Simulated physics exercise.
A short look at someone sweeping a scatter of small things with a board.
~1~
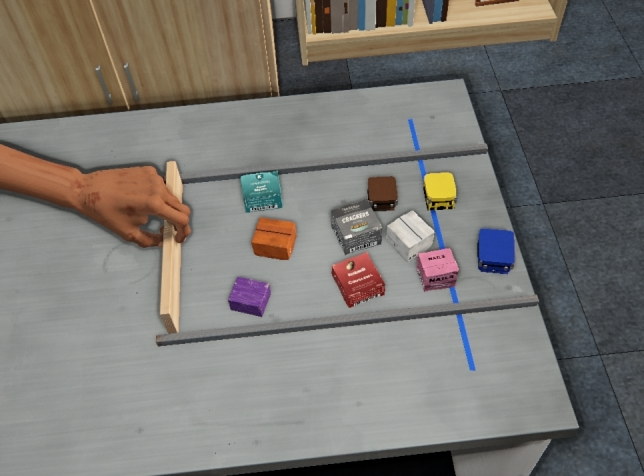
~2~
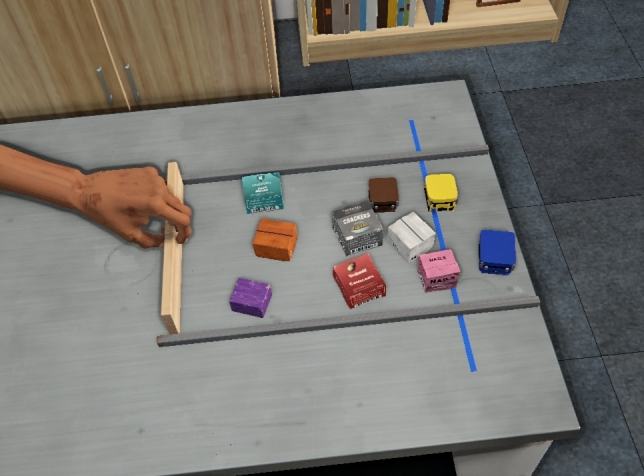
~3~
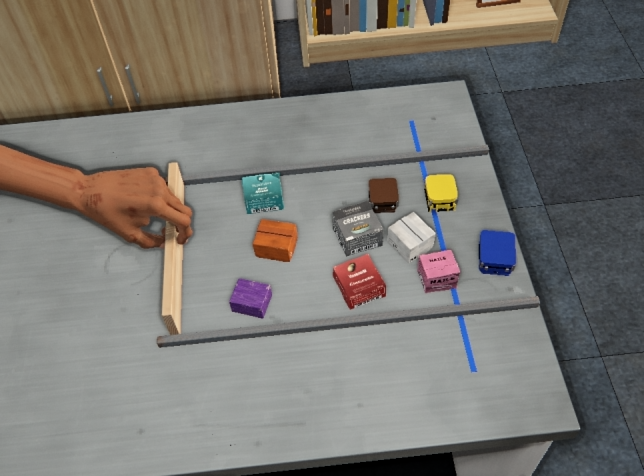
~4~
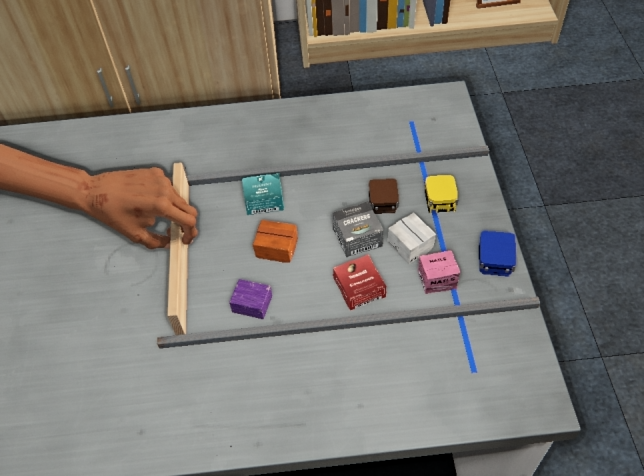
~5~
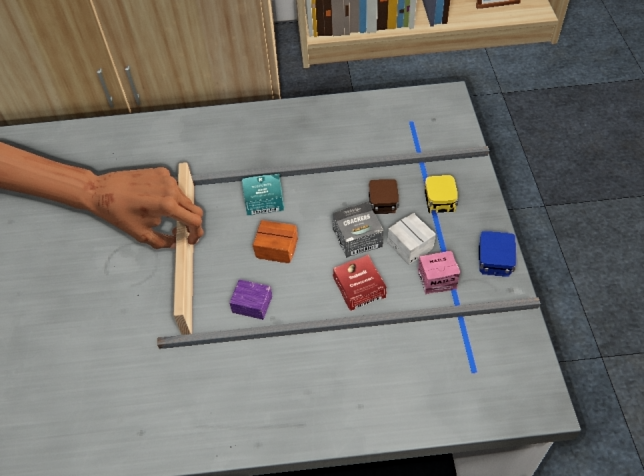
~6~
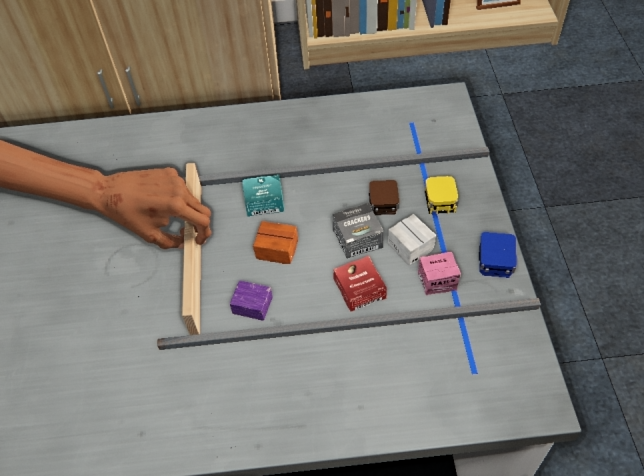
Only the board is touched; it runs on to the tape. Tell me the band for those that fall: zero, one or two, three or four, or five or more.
The number that fall off is three or four.
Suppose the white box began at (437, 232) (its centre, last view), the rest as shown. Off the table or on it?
From there it goes over.
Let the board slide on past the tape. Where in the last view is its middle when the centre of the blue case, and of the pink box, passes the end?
About (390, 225), and (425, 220) for the other.
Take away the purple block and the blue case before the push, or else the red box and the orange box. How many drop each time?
First 2, then 1.
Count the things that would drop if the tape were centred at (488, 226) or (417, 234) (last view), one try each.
The counts: 7 and 1.
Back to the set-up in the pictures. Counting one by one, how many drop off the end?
It comes to 4.
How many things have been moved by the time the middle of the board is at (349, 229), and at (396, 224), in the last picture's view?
8 and 10.
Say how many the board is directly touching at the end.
The number is 3.
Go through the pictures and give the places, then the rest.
Blue case (495, 252); yellow case (439, 192); pink box (437, 270); board (172, 243); tape (437, 228), in the first frame.
Yellow case (441, 193); brown case (383, 195), in the second frame.
Pink box (438, 272); grey box (357, 229), in the third frame.
Blue case (497, 254); red box (359, 282), in the fourth frame.
Yellow case (441, 195); purple block (251, 300), in the fifth frame.
Blue case (497, 255); yellow case (441, 196); pink box (439, 274); board (192, 245); tape (439, 231), in the sixth frame.
A little later, none off yet; blue case at rest near (497, 255); yellow case at rest near (441, 196); pink box at rest near (439, 274).
Next, none off yet; blue case shifted about its own width near (533, 255); yellow case shifted about its own width near (473, 193); pink box shifted well along near (502, 268).
When it is over, the number that fall off is three or four; down, white box, pink box, yellow case and blue case.
